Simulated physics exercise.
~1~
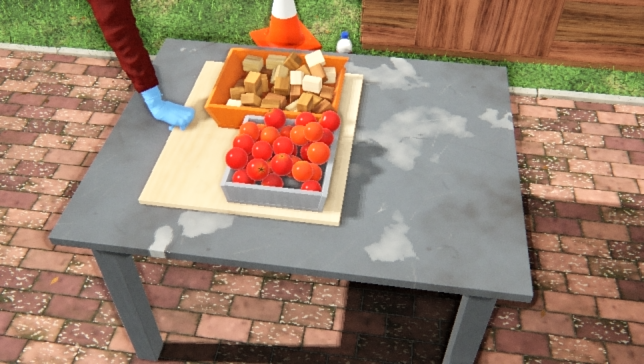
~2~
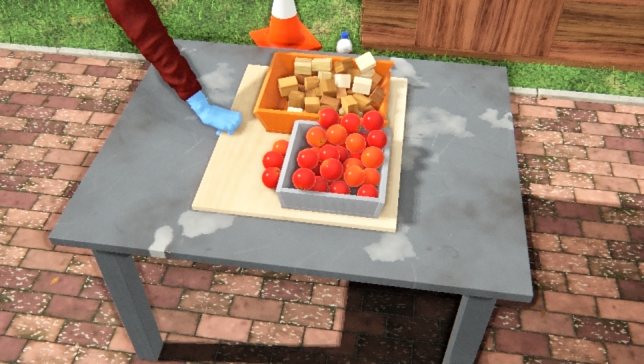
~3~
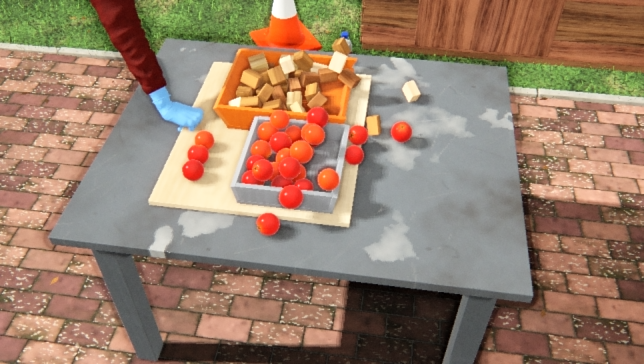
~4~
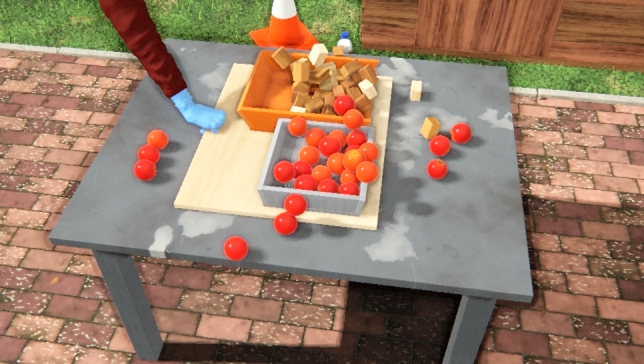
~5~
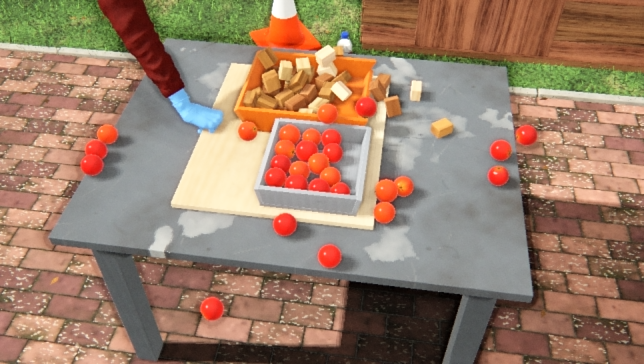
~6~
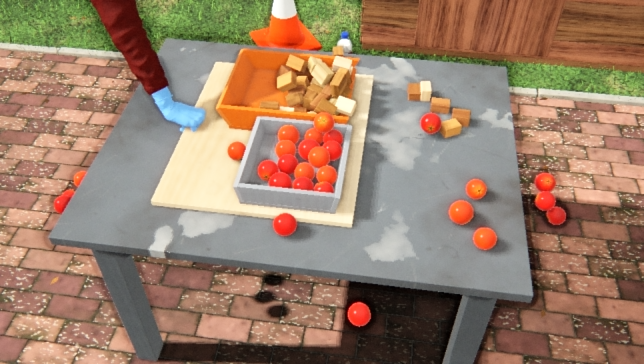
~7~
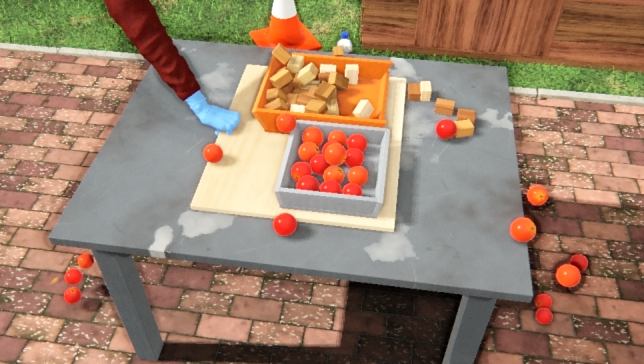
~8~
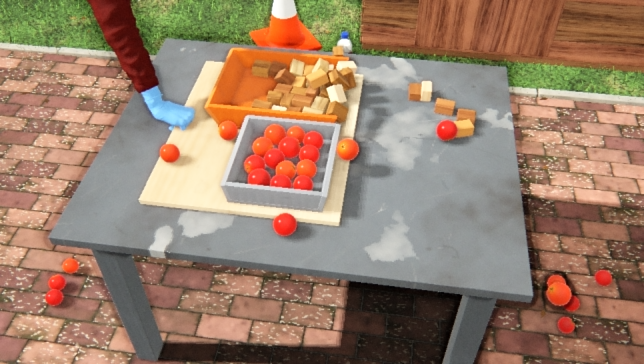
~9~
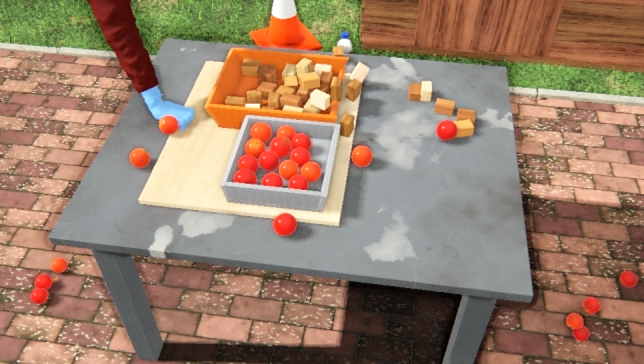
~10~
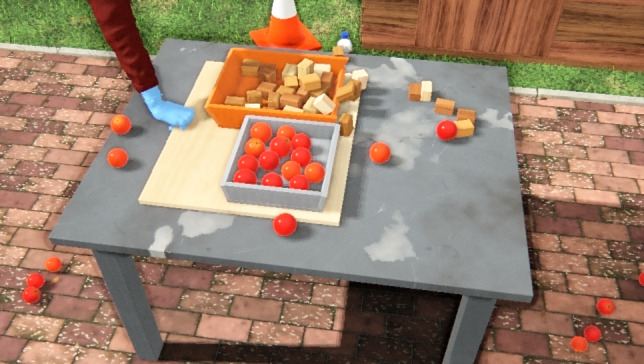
A gloved hand slides a board holding an orange crate of wooden blocks and a grey crate of red balls right and left across a table, spilling blocks and balls, some balls dropping onto the bricks, until the board rests at left with both crates still partly filled.
